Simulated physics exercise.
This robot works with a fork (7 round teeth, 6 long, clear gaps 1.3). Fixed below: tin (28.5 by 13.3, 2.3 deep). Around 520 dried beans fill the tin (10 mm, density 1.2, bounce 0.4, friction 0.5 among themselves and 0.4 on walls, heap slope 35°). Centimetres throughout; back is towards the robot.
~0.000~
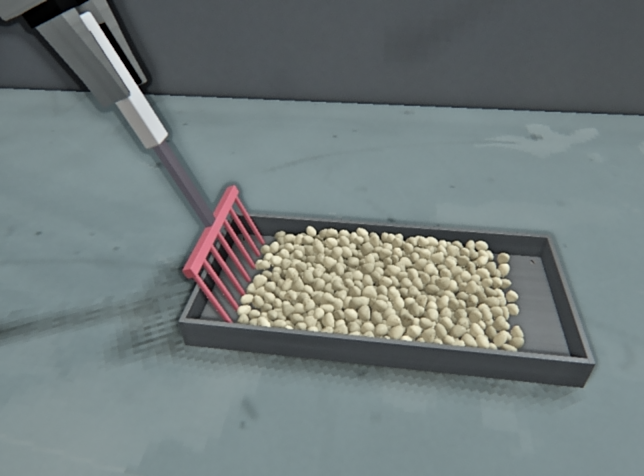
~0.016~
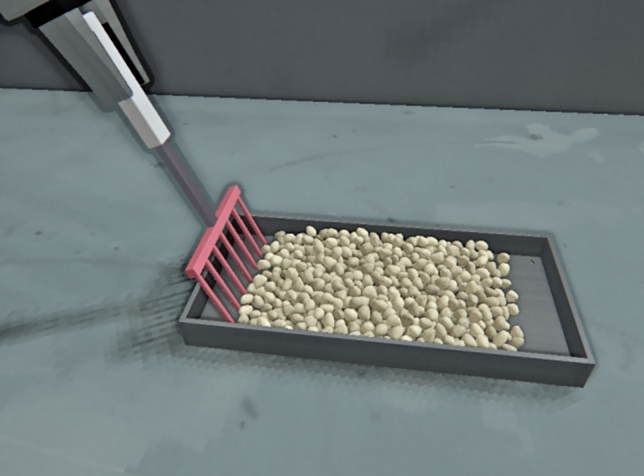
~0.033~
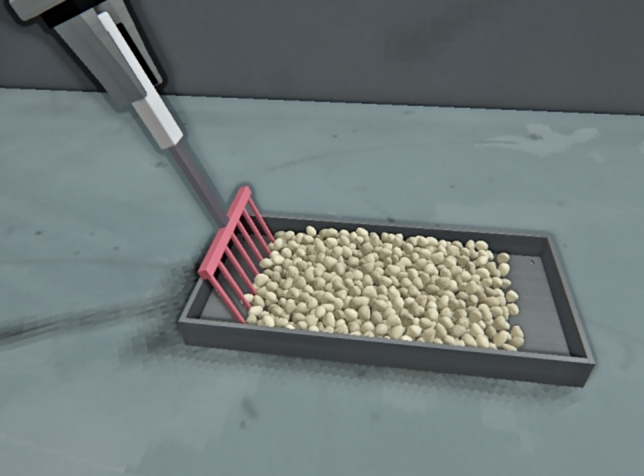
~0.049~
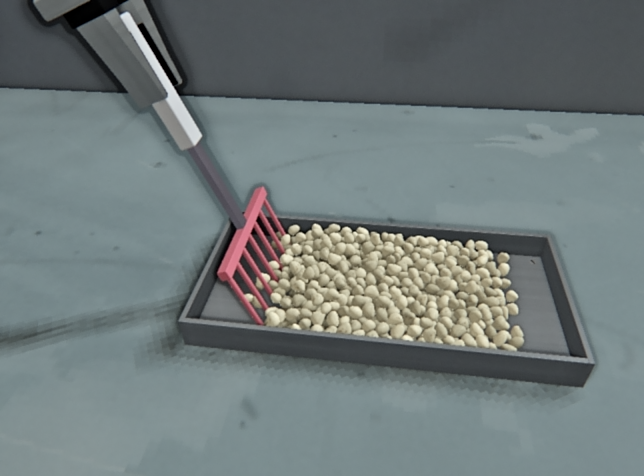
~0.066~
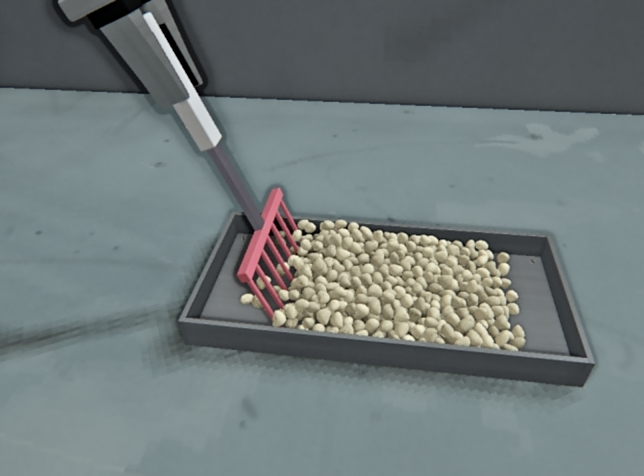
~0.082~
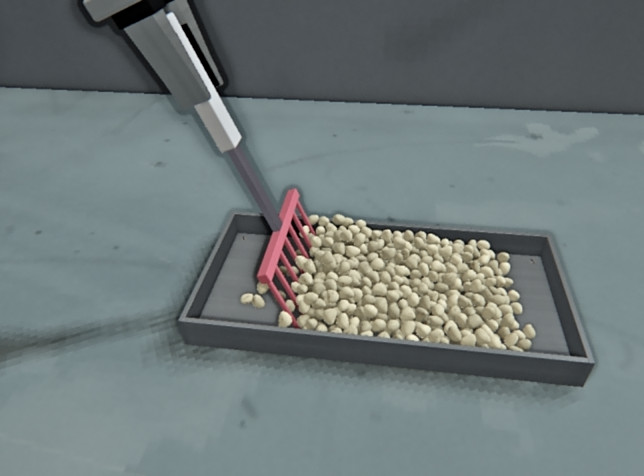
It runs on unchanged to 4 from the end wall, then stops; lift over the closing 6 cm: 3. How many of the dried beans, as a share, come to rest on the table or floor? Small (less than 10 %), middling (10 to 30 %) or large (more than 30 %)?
A large share, more than 30 %, ends on the table or floor.
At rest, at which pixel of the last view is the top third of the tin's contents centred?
At about (530, 287).
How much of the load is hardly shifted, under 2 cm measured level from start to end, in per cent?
Roughly 0 per cent.
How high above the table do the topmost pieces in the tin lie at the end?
Some 4.0 cm.
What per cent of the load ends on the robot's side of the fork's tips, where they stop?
Roughly 30 per cent.
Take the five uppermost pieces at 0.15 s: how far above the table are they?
Some 5 cm.
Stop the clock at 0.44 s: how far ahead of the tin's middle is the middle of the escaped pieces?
About 22 cm.
After 0.15 s, sloping 68°, highest piece 6 above the table; 522 in the tin, 1 in flight or on the tool.
After 0.21 s, sloping 68°, highest piece 7 above the table; 518 in the tin, 3 on the table or floor, 2 in flight or on the tool.
After 0.44 s, sloping 68°, highest piece 5 above the table; 319 in the tin, 204 on the table or floor.
After 1.14 s, sloping 68°, highest piece 5 above the table; 317 in the tin, 206 on the table or floor.
In the end, 317 in the tin, 206 on the table or floor. That is 39 % on the table or floor.
